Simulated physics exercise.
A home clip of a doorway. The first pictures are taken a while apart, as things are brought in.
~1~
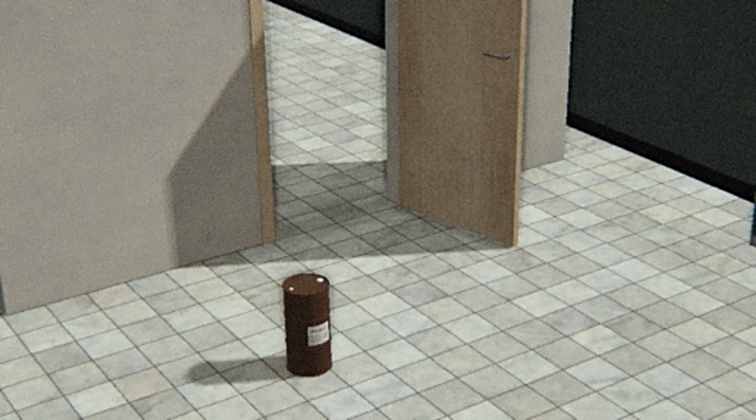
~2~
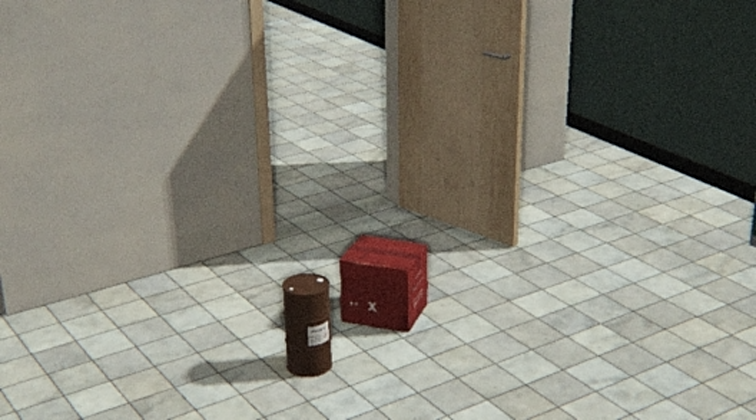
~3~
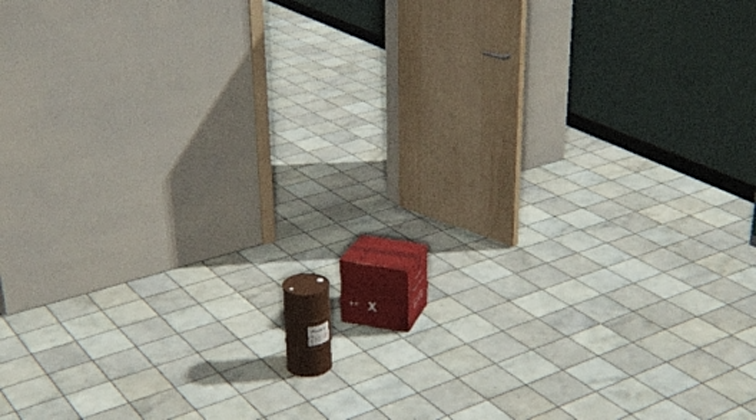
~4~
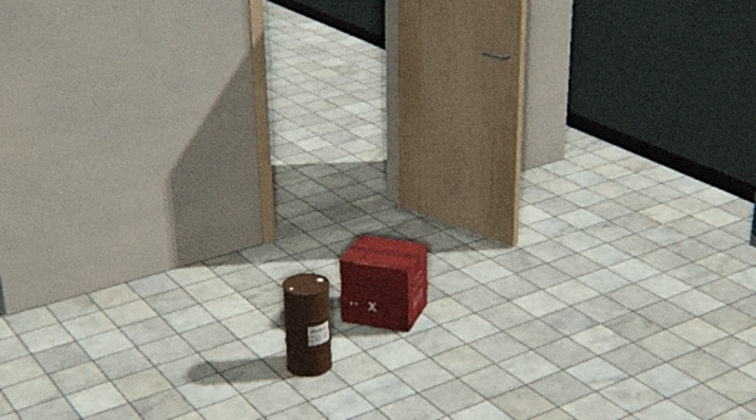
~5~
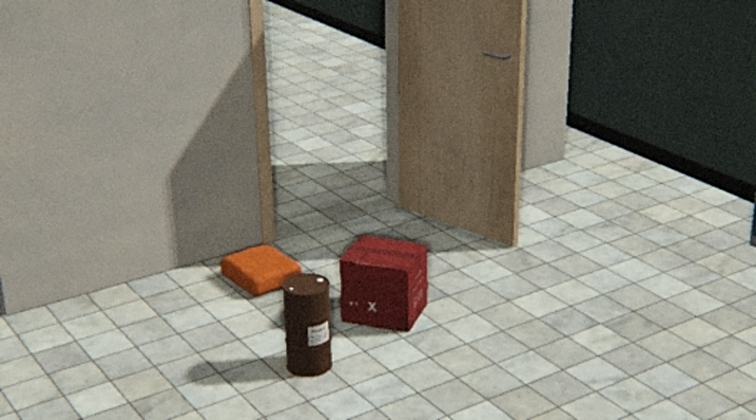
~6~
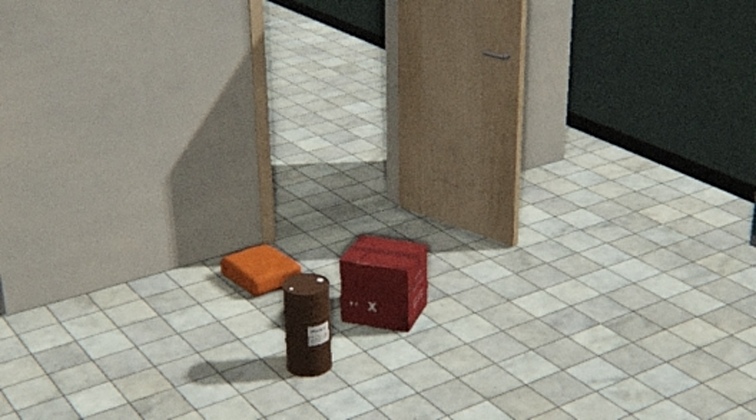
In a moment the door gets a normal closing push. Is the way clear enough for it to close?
In the end the door shuts.
Then, 1.00 s later than the last frame, open by 70°.
Then, 1.60 s later than the last frame, open by 34°.
When it is over, open by 0°; all 3 as before. End places, in pixels of the last picture, orange cushion near (261, 270).
